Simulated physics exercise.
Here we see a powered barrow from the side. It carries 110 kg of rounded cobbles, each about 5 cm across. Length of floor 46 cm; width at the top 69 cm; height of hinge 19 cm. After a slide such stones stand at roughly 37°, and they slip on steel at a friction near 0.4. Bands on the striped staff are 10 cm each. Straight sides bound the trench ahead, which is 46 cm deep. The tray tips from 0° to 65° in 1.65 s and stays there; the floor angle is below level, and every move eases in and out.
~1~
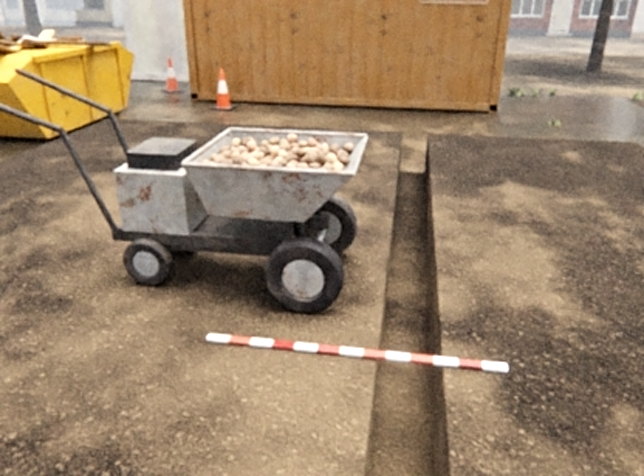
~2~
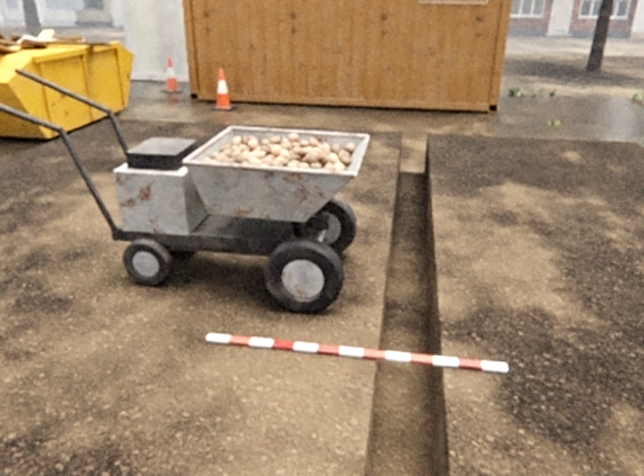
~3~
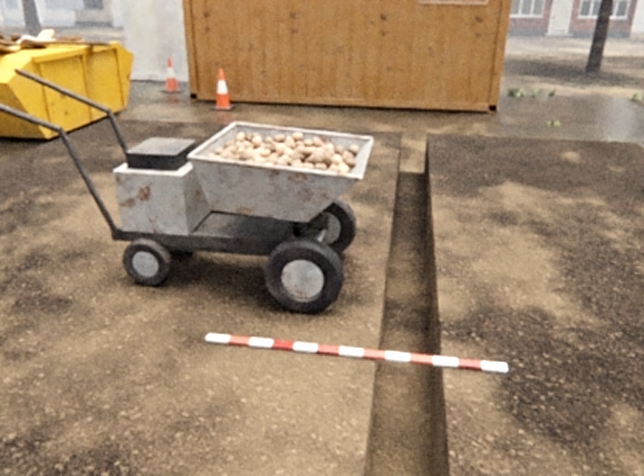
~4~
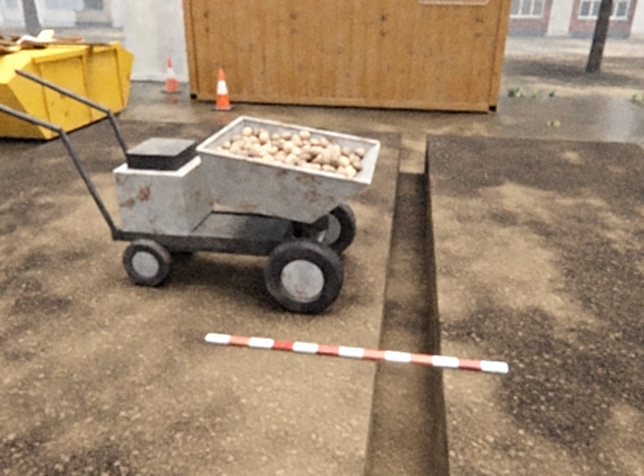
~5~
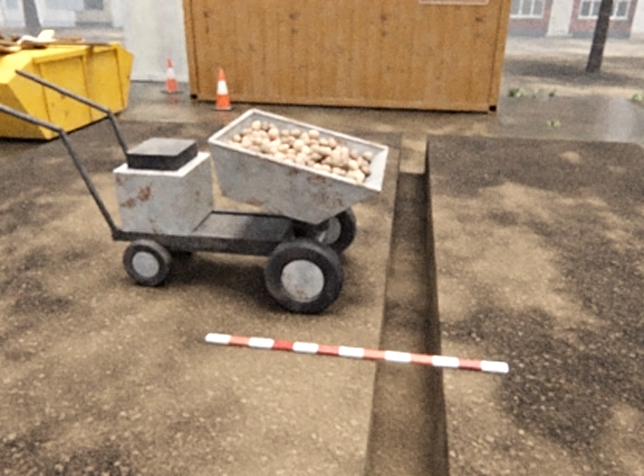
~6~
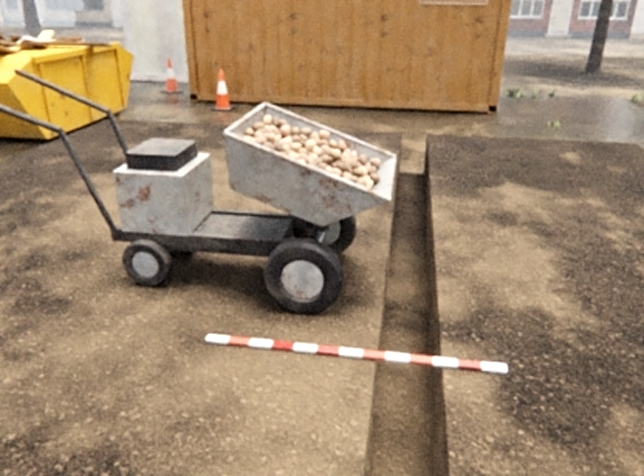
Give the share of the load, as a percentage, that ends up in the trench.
41 %.
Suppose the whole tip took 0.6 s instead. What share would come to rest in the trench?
I'd put it at roughly 25 per cent.
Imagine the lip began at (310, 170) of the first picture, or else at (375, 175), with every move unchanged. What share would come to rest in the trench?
Near 90 and near 20 percent.
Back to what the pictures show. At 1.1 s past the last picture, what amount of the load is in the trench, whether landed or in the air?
By that point it's something like 5 in a hundred.
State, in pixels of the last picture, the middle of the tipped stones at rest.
(456, 288).
Then, 0.6 s after the last picture the floor is at 55°, 100 % in the tray; the foremost stones are at (421, 234).
Then, 1.1 s after the last picture the floor is at 65°, 60 % in the tray, 3 % in the trench, 37 % past the trench; the foremost stones are at (518, 291).
Then, 1.5 s after the last picture the floor is at 65°, 30 % in the tray, 12 % in the trench, 58 % past the trench; the foremost stones are at (596, 291).
Then, 3.5 s after the last picture the floor is at 65°, 0 % in the tray, 41 % in the trench, 59 % past the trench; the foremost stones are at (638, 289).
